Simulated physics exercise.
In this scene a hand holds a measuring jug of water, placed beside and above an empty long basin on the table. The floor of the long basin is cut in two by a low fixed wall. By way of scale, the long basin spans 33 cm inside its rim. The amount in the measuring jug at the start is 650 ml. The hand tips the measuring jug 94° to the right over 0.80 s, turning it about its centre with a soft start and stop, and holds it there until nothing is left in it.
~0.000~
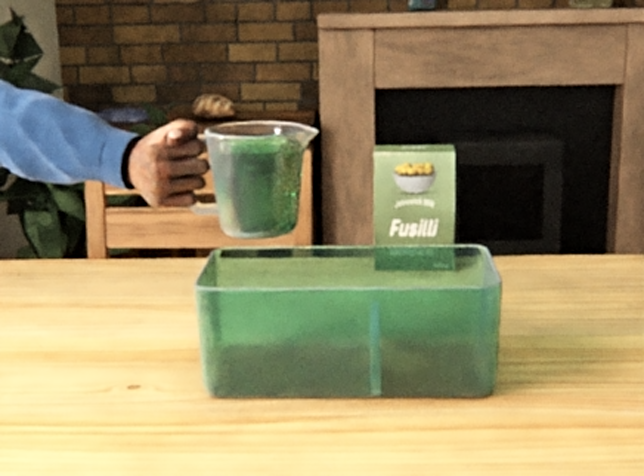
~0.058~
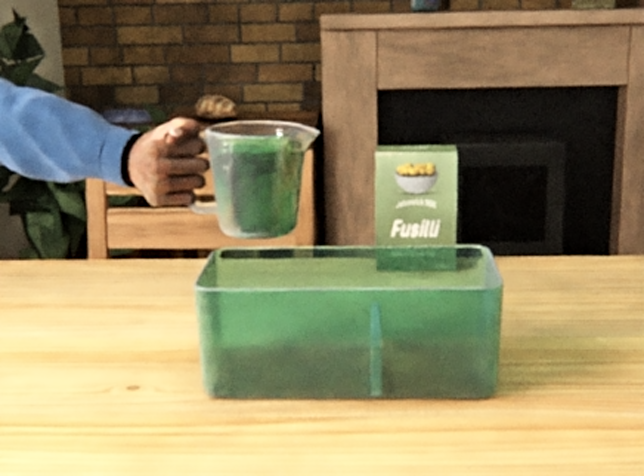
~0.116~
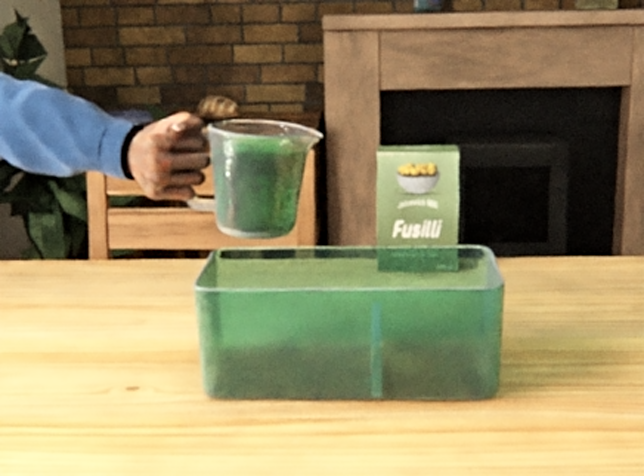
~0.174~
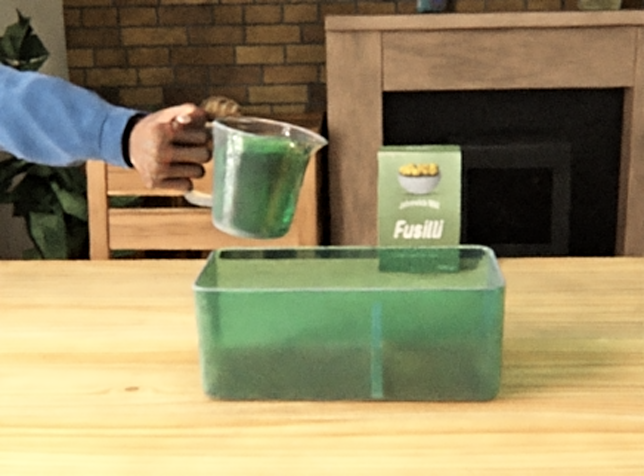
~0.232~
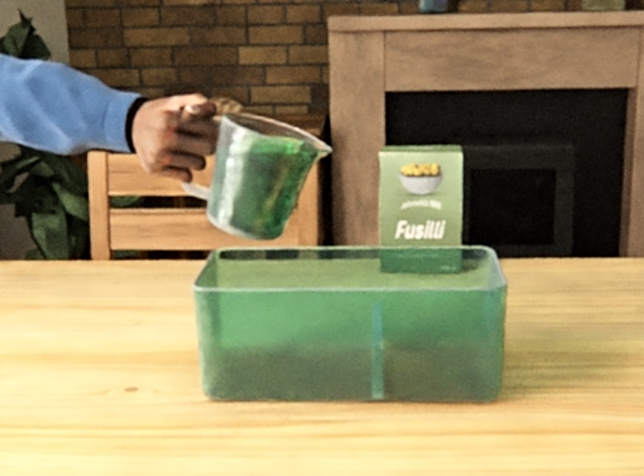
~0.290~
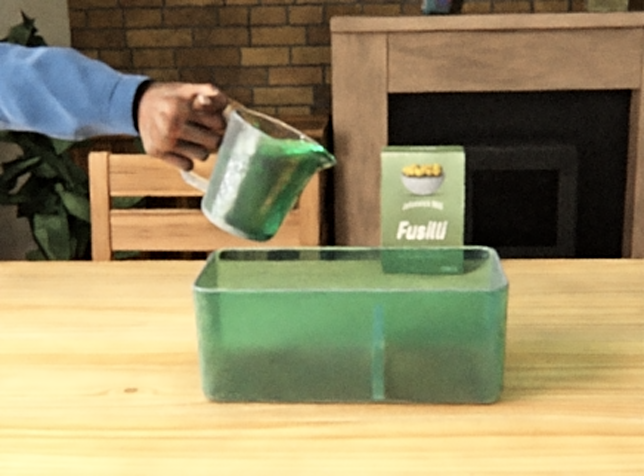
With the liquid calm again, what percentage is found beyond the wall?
Beyond the wall there is roughly 50 percent.
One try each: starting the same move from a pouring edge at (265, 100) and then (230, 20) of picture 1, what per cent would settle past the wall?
It comes to 5 per cent, and then 5 per cent.
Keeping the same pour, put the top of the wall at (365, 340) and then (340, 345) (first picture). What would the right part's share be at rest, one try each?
I'd put it at about 85 per cent for the first and about 90 per cent for the second.
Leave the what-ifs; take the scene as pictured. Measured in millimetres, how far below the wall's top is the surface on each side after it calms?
The left side gives some 46 mm, the right side some 42 mm.
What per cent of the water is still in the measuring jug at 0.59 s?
I reckon about 64 in a hundred is still held.
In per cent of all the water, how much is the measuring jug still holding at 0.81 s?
Share remaining: Approx. 20 %.
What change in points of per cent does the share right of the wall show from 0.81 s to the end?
It climbs by roughly 8 per cent.
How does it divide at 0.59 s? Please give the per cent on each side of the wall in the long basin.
Left roughly 3, right roughly 16.
By 0.59 s the tilt is 79° and 63 per cent is still to pour, 3 is left of the wall and 15 right of it.
By 0.81 s the tilt is 94° and 21 per cent is still to pour, 26 is left of the wall and 42 right of it.
By 1.05 s the tilt is 94° and 5 per cent is still to pour, 42 is left of the wall and 50 right of it.
By 1.30 s the tilt is 94° and 1 per cent is still to pour, 48 is left of the wall and 50 right of it.
At rest 49 per cent lies left of the wall, 50 right of it and 1 outside.
